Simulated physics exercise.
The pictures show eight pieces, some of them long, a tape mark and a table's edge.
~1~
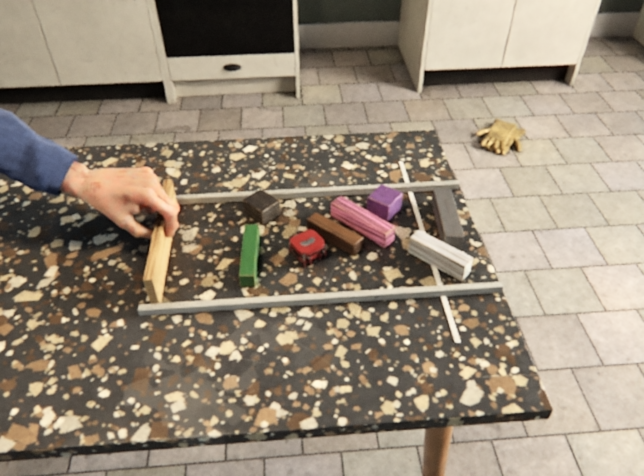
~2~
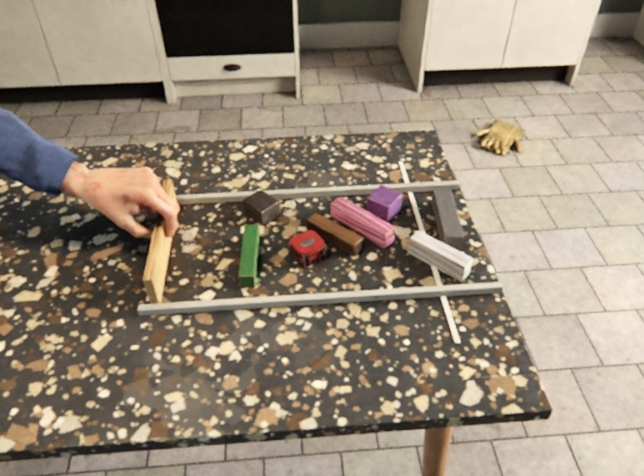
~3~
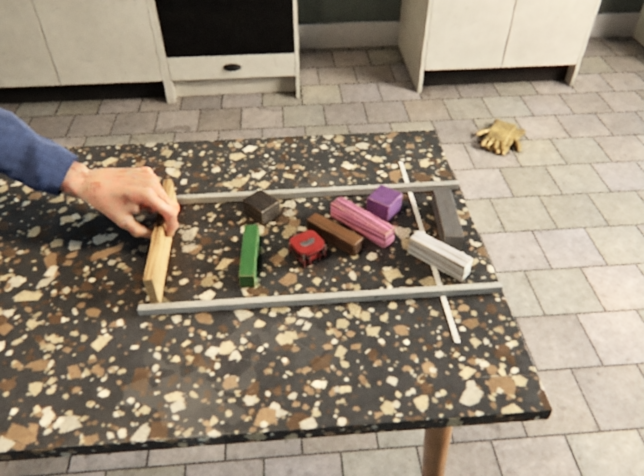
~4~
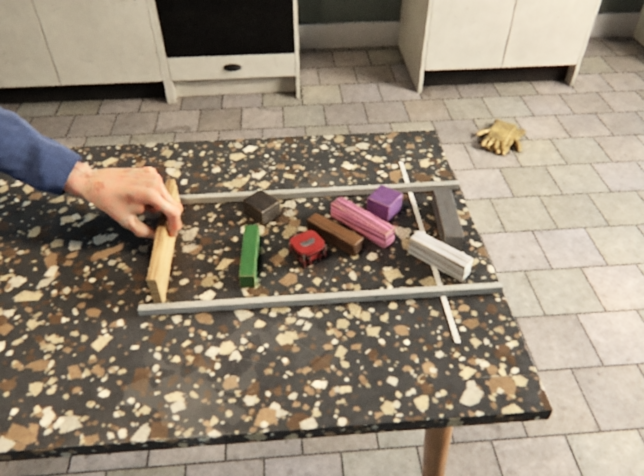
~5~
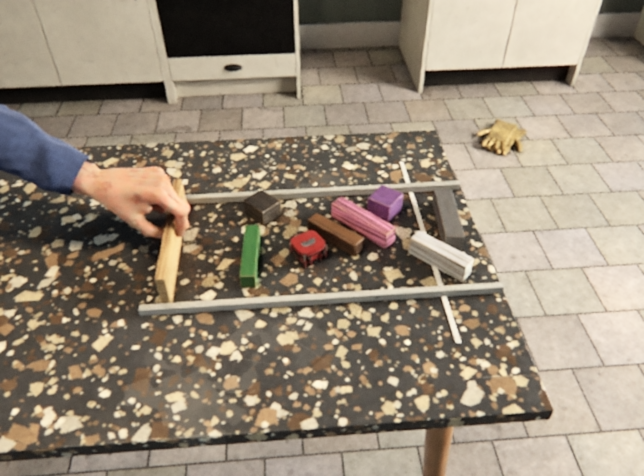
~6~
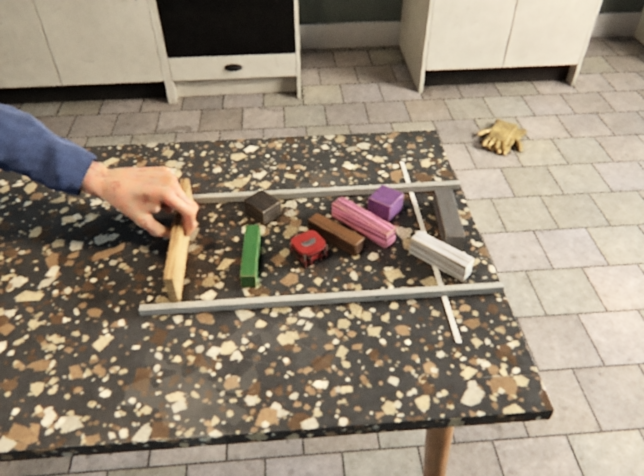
A hand holding a wooden board upright on a speckled table, then sliding it slightly right toward scattered coloured blocks between rails.
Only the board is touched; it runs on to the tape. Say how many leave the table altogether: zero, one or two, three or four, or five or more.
In the end the number that fall off is one or two.
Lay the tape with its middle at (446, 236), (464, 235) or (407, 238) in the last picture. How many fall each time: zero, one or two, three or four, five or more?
In that order: Three or four; at least five; one to two.
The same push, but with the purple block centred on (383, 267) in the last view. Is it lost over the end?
The purple block is kept.
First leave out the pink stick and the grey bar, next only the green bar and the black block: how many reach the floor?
First 0, then 1.
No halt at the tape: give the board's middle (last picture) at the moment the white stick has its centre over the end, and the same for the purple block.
Its middle is around (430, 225) and around (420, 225).
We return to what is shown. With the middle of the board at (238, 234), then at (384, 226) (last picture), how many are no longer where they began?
0 and 8.
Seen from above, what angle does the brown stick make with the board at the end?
About 40°.
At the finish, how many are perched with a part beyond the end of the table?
The number is 2.
Soon after, none off yet; grey bar at rest near (448, 218); white stick at rest near (440, 255); purple block at rest near (385, 203).
Then, none off yet; grey bar moved a little near (470, 216); white stick moved a little near (469, 258); purple block moved well along near (436, 194).
At rest, the number that fall off is one or two; fallen, purple block and grey bar.
